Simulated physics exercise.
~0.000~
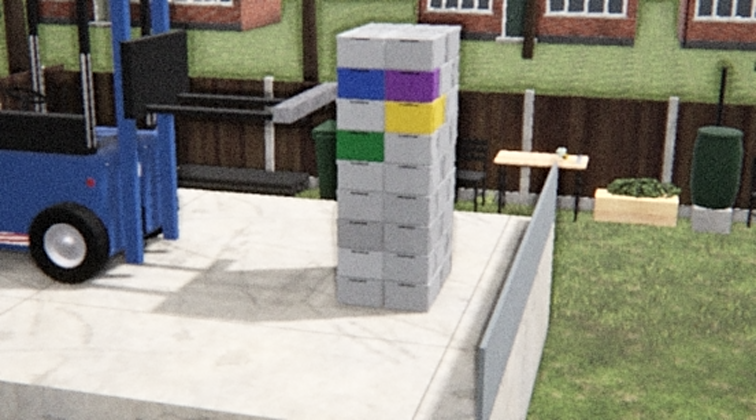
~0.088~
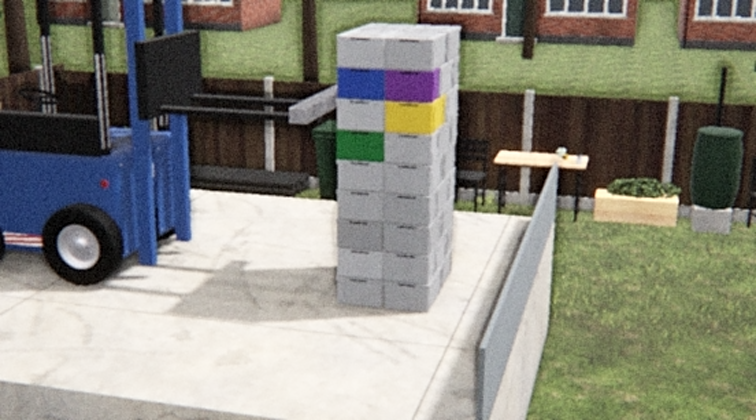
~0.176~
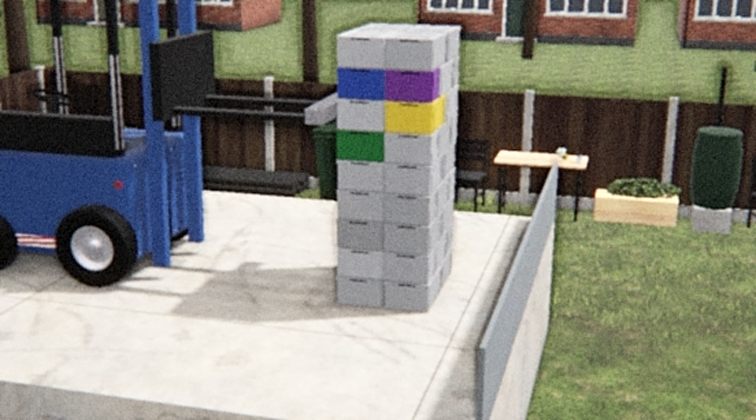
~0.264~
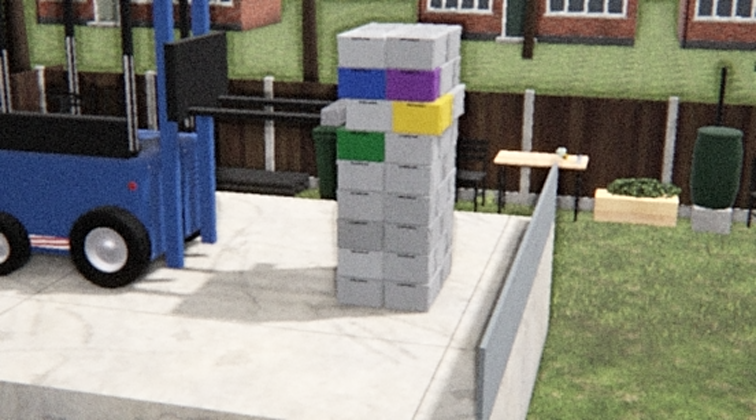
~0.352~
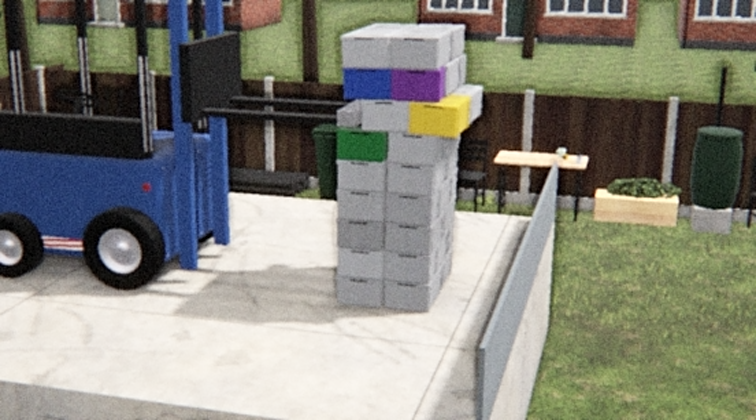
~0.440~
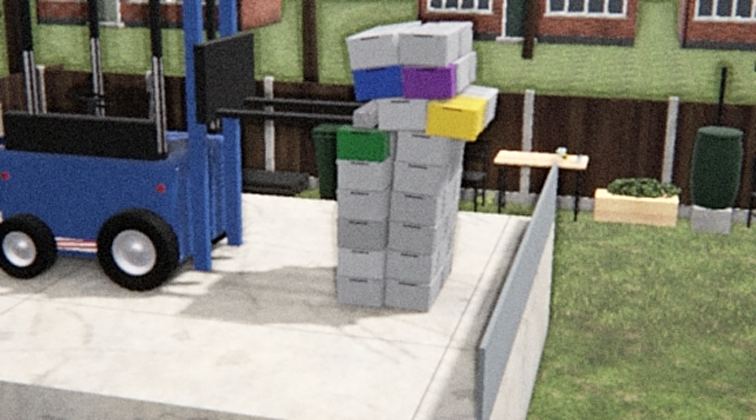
A tall stack of pale grey totes, with blue, purple, yellow and green ones among them, stands on a concrete platform beside a low board and grass, seen from a steady, slightly raised view. From the left, a blue forklift rolls rightward, its raised forks pressing a beam into the upper stack. The yellow tote slides out to the right, then the blue, purple and top totes shift and tilt.
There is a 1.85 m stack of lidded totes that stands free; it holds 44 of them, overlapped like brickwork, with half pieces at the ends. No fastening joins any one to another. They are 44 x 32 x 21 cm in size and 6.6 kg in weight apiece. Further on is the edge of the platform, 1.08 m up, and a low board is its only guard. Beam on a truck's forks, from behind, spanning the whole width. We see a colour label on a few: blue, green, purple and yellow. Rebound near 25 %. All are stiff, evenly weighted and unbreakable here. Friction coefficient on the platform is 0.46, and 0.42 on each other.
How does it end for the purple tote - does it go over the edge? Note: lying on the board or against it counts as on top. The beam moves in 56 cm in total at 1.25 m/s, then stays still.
The purple tote ends up down.
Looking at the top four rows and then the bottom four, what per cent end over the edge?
That's 60% up top and 0% at the bottom.
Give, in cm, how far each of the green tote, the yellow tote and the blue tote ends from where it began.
Start to finish, close to green 0, yellow 250, blue 150 centimetres.
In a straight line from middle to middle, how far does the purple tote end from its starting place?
I'd say close to 380 cm away from its start.
Around 0.72 s, none of the 44 totes over the edge, 29 disturbed; purple tote displaced 47 cm; yellow tote tipped 65°, 18 cm lower.
Around 1.20 s, 2 of the 44 totes over the edge; purple tote tipped 57°, 55 cm lower; yellow tote upside down.
Around 1.90 s, 14 of the 44 totes over the edge; purple tote upside down; blue tote on its side.
Finally (3.8 s), 14 of the 44 totes over the edge; purple tote on its side; blue tote on its side; yellow tote on its side. Seen by the last camera, middles, blue tote near (397, 303).
